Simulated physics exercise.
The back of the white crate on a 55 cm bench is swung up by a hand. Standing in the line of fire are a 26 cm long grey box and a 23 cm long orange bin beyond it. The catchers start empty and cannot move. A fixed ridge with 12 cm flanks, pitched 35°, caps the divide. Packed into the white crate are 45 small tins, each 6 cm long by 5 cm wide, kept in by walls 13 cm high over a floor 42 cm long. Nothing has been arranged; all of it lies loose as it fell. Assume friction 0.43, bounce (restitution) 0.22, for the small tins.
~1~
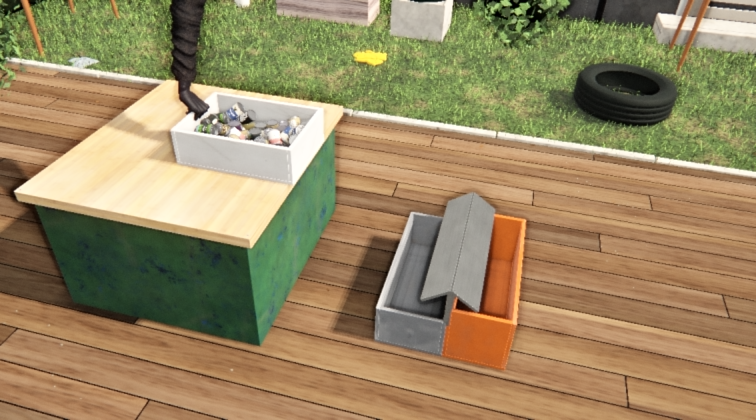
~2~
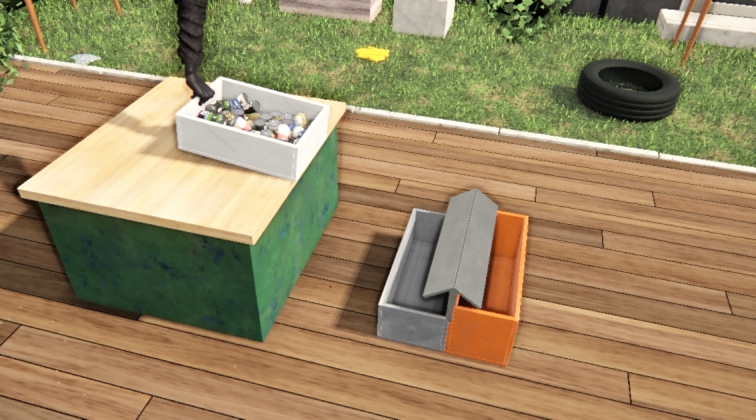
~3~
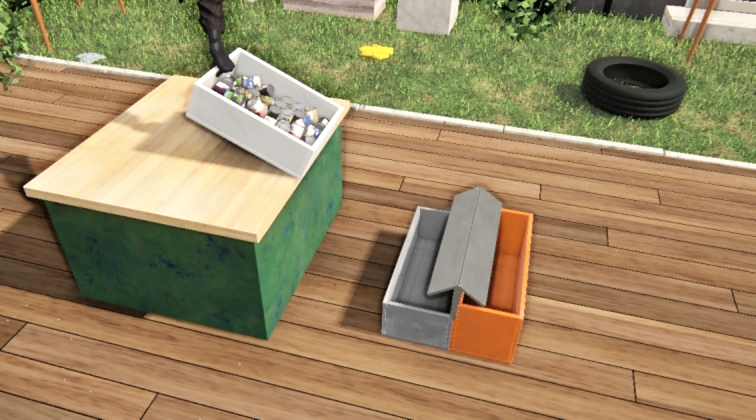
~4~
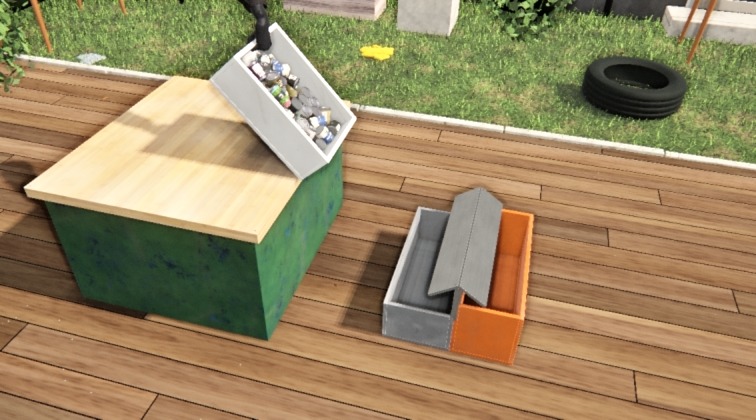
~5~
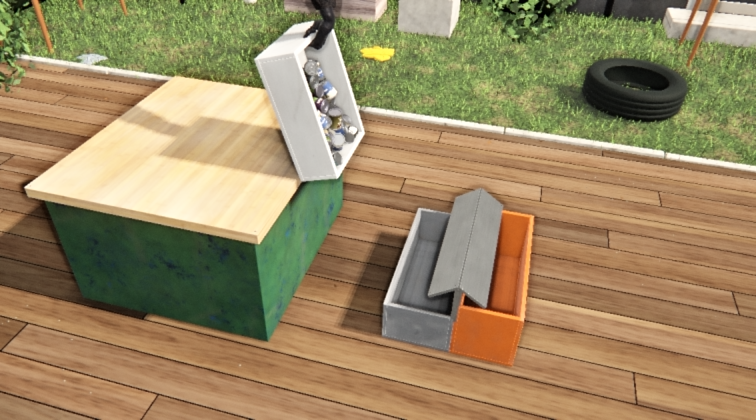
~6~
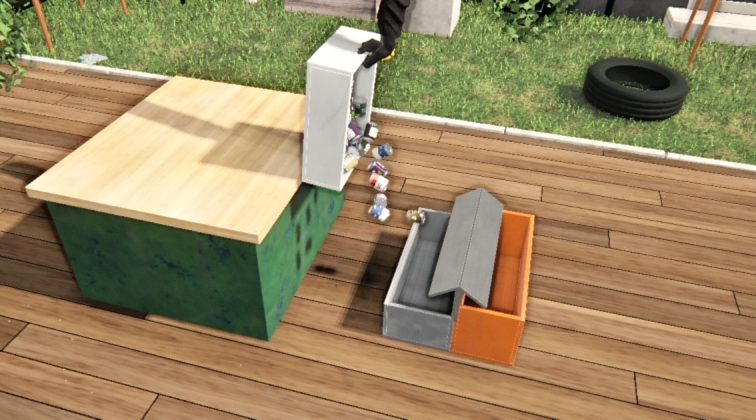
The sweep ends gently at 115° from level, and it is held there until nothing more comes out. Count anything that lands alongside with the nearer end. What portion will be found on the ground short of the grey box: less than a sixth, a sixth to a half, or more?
Well, the majority of them finish on the ground short of the grey box.
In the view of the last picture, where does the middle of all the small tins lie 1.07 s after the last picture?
The centre sits near (393, 274).
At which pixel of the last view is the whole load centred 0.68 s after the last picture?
(390, 272).
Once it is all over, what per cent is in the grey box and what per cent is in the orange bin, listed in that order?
Shares: Approx. 35 % and 0 %.
Then, 0.17 s after the last picture, tilt 107°; 30 still in the white crate, 4 in the grey box, 1 on the ground short of the grey box and 10 in the air.
Then, 0.39 s after the last picture, tilt 115°; 10 still in the white crate, 7 in the grey box, 6 on the ground short of the grey box and 22 in the air.
Then, 0.68 s after the last picture, tilt 115°; 2 still in the white crate, 13 in the grey box, 22 on the ground short of the grey box and 8 in the air.
Outcome (1.07 s after the last picture), 15 in the grey box and 30 on the ground short of the grey box. Asked share, 30 of 45, 67 per cent.
